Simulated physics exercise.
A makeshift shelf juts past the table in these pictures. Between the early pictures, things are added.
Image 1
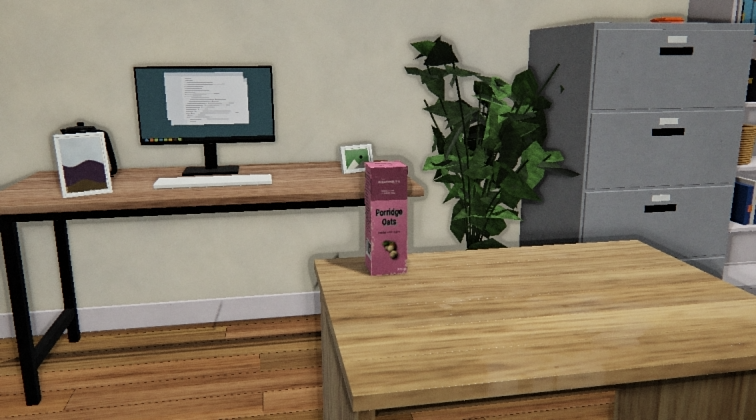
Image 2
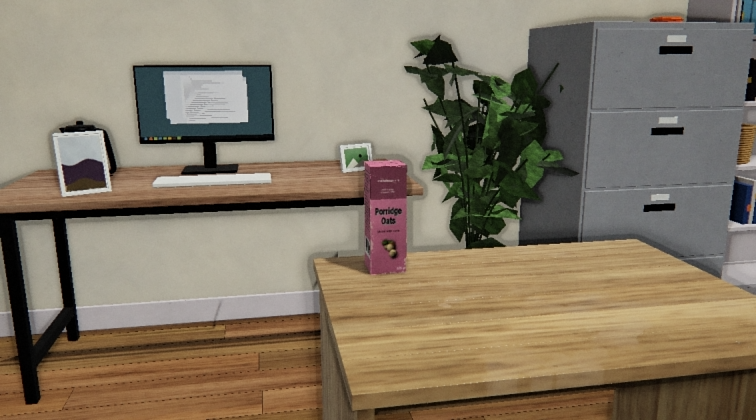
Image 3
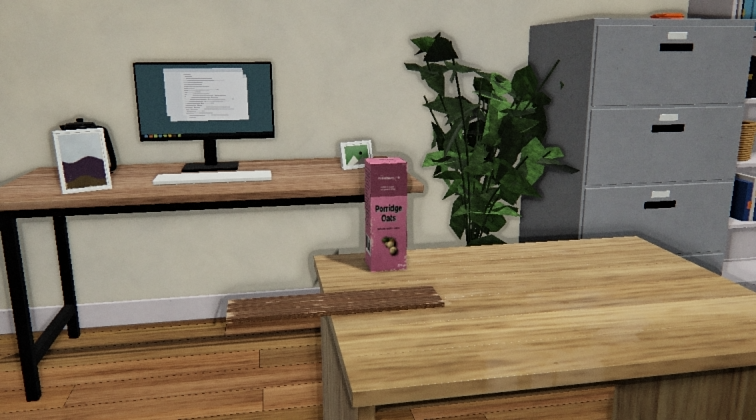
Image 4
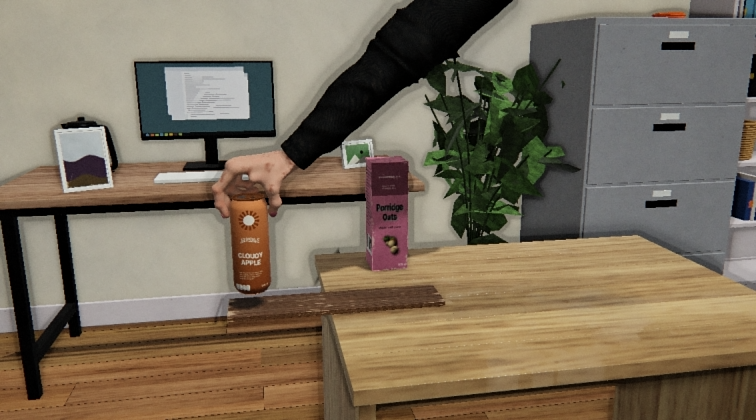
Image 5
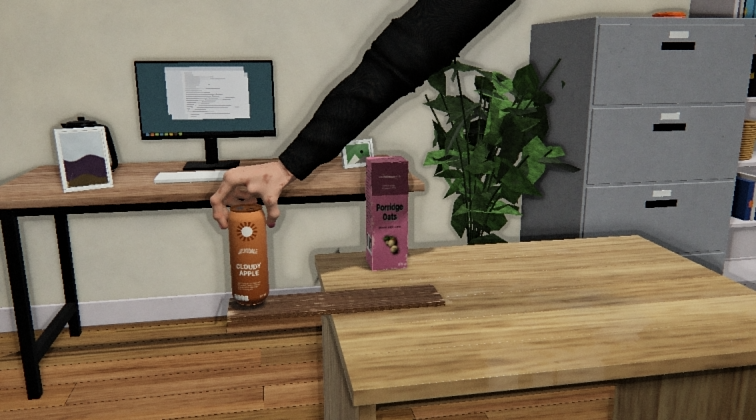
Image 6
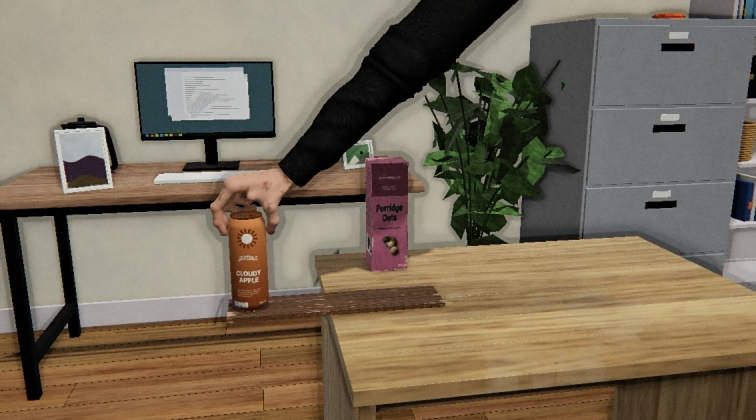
Home office with a pink carton on a wooden table, a plank appearing over its edge, and a hand lowering an orange can onto it.
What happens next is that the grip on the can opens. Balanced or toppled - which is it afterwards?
Toppled.
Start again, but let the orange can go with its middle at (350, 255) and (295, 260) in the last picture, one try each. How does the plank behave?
It remains balanced the first time and falls the second time.
Then, 0.40 s past the last view, orange can now down on the floor or falling; brown plank rocked 58° from its first pose.
Then, 0.60 s past the last view, brown plank now down on the floor or falling.
Then, 0.70 s past the last view, things are still on the move.
Then, 1.00 s past the last view, as before.
Finally, down on the floor or falling, brown plank and orange can; pink carton still in place. The plank comes down.
